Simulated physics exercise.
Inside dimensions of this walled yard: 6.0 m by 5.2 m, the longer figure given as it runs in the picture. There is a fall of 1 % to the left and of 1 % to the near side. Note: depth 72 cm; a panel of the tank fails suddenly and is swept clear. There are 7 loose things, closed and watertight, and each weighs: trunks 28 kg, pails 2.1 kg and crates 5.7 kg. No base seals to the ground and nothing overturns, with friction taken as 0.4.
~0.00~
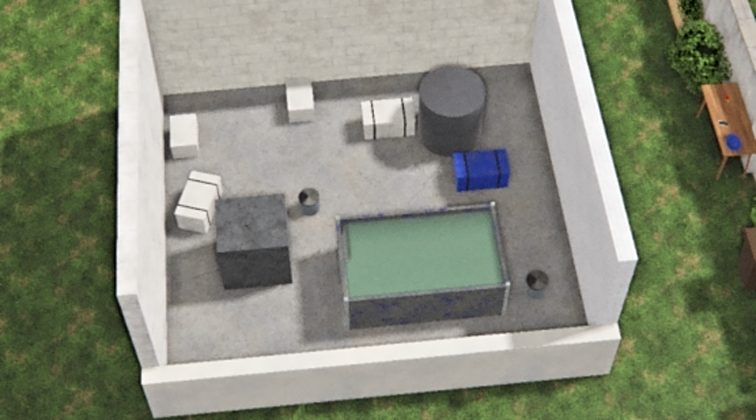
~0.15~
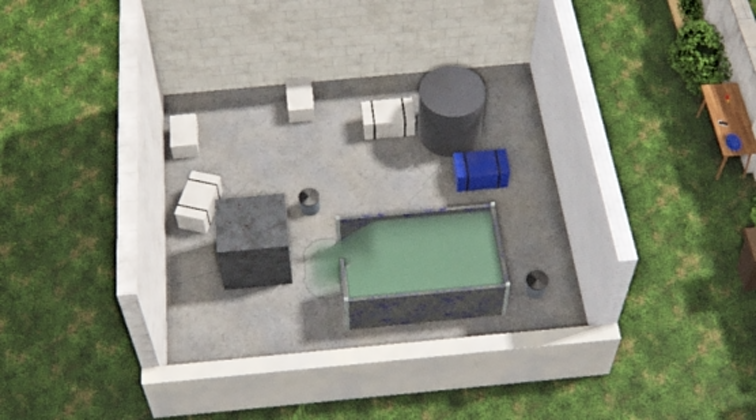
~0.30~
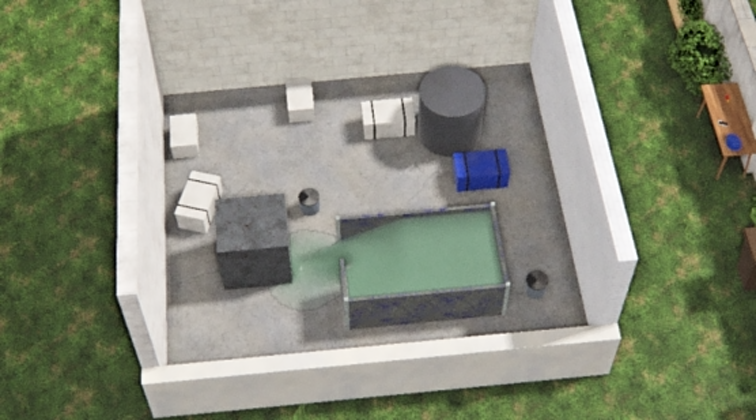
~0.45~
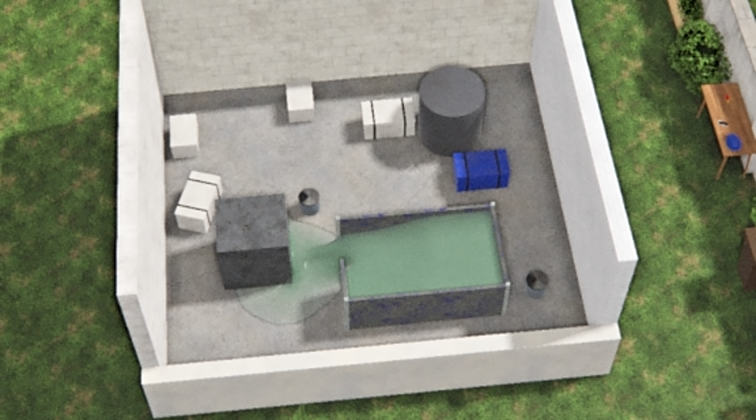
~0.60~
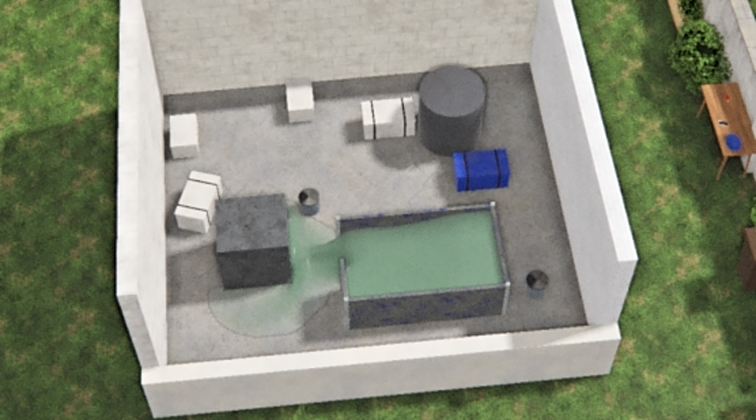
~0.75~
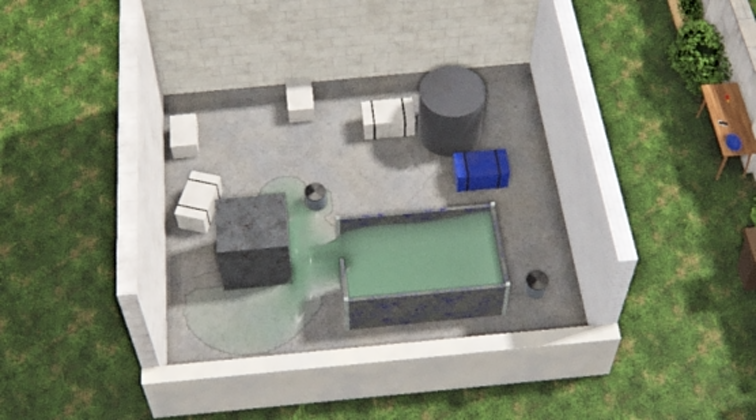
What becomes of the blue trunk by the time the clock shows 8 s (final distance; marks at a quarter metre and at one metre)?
My guess: The blue trunk is left almost unmoved.
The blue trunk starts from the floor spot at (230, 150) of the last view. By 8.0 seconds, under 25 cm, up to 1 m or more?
Observed: Object is barely disturbed.
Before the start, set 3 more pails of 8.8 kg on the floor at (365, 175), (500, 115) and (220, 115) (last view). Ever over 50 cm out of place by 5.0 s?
First inside the limit, then inside the limit, then inside the limit.
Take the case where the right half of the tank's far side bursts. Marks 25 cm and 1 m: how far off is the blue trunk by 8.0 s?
What happens next is that the blue trunk gets swept a long way.
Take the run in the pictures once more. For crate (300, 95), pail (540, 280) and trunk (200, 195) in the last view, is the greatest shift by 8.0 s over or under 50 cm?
Results in listed order: Exceeds / falls short / exceeds.
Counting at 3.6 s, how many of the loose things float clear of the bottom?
At that instant the tally stands at 2.
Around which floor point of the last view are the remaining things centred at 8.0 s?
Around (386, 165).
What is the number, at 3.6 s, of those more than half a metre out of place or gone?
Count: 1.
After 1.6 s the blue trunk is near (482, 163), 0.0 m from its start, aground; 0 afloat.
After 3.6 s the blue trunk is near (482, 163), 0.0 m from its start, aground; 2 afloat.
After 5.6 s the blue trunk is near (482, 163), 0.0 m from its start, aground; 3 afloat.
After 8.0 s the blue trunk is near (482, 163), 0.0 m from its start, aground; 6 afloat.
